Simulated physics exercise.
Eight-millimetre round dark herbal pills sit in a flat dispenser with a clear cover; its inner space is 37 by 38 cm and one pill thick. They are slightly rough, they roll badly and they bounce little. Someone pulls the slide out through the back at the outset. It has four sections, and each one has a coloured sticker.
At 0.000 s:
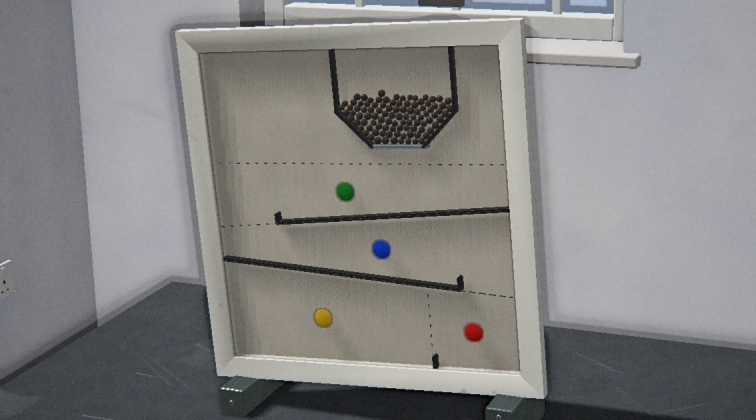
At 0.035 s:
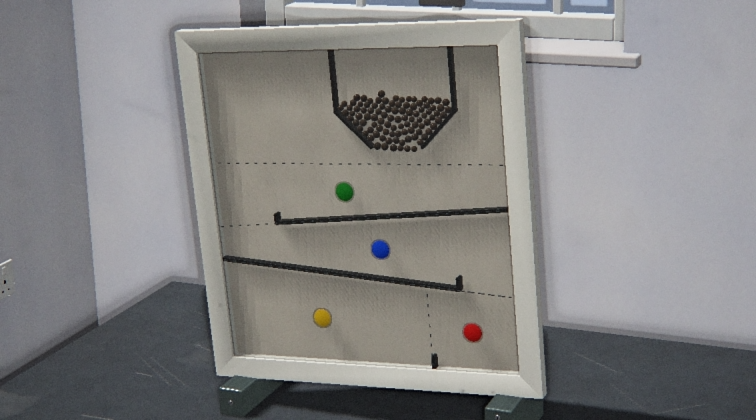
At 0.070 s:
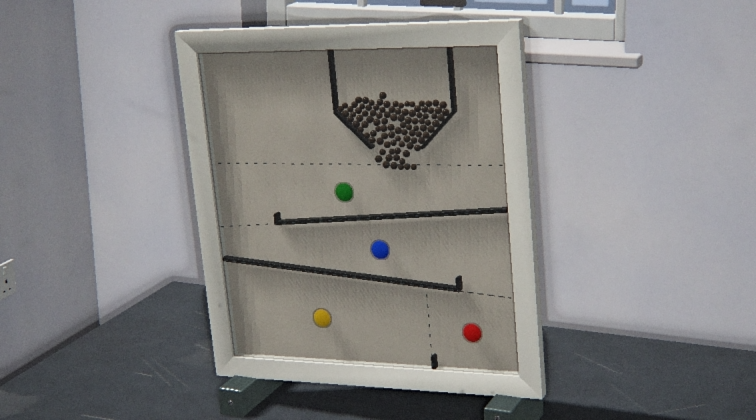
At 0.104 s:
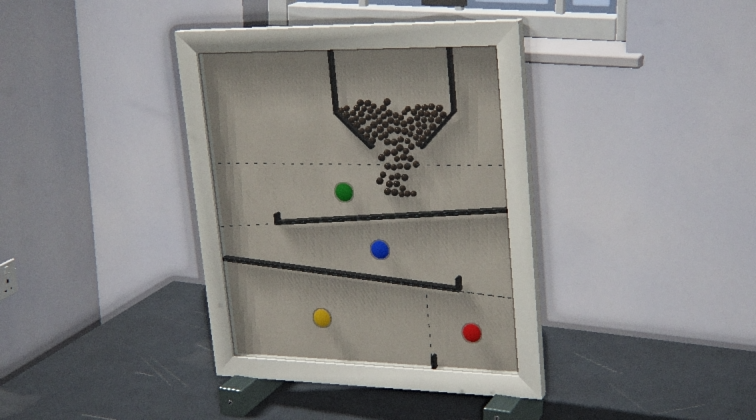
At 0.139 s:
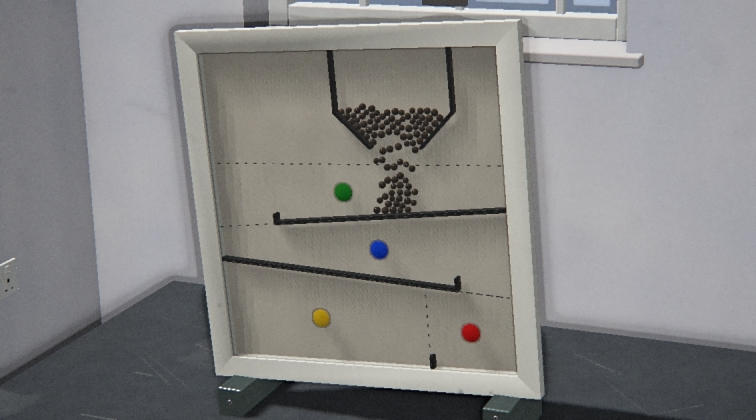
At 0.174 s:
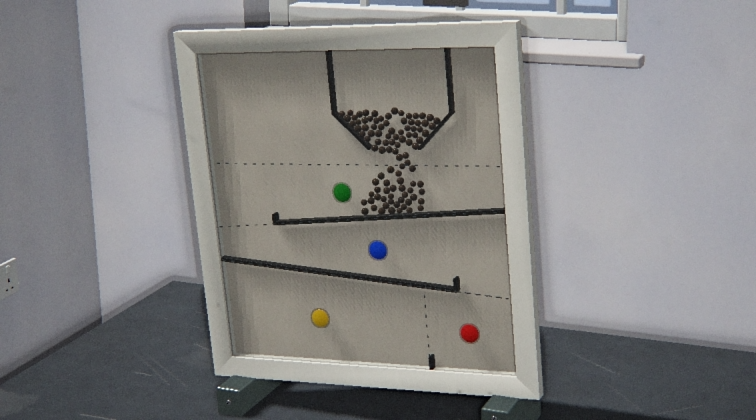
Dark little balls poured from the bottom of a funnel inside a pale upright frame, dropped past a green dot on their left, and piled up on the upper of two sloping black ledges.
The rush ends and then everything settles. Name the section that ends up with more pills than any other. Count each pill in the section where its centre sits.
The section marked green.
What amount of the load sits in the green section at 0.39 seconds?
The share there is some 100 per cent.
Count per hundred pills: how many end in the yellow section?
About 0 %.
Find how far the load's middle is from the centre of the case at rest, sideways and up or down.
Roughly 2 cm to the right and 1 cm up.
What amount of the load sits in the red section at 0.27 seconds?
0 %.
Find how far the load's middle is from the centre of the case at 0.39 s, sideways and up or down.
Some 3 cm right and 2 cm above.
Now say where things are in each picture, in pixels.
The first frame shows tilted 4° anticlockwise; about 100 pills; load centre (399, 117); red (474, 333), blue (381, 250), green (345, 192), yellow (323, 318); slide (371, 146) to (427, 146).
The second frame shows load centre (398, 120); 5 out, leading pill (401, 148).
The third frame shows load centre (391, 127); 14 out, leading pill (401, 167).
The fourth frame shows load centre (398, 130); 26 out, leading pill (402, 194).
The fifth frame shows load centre (390, 149); 36 out, leading pill (377, 210).
The sixth frame shows load centre (395, 151); 45 out, leading pill (365, 211); wall ends (275, 215), (456, 279), (432, 357), (328, 47) to (370, 147), (421, 148) to (447, 44).
After 0.27 s, the pills' middle is 4 cm right of and 4 cm above the centre; green 70 %.
After 0.39 s, the pills' middle is 3 cm right of and 2 cm above the centre; green 100 %.
After 0.62 s, the pills' middle is 2 cm right of and 1 cm above the centre; green 100 %.
Settled by 1.6 s, red 0 %, blue 0 %, green 100 %, yellow 0 %.
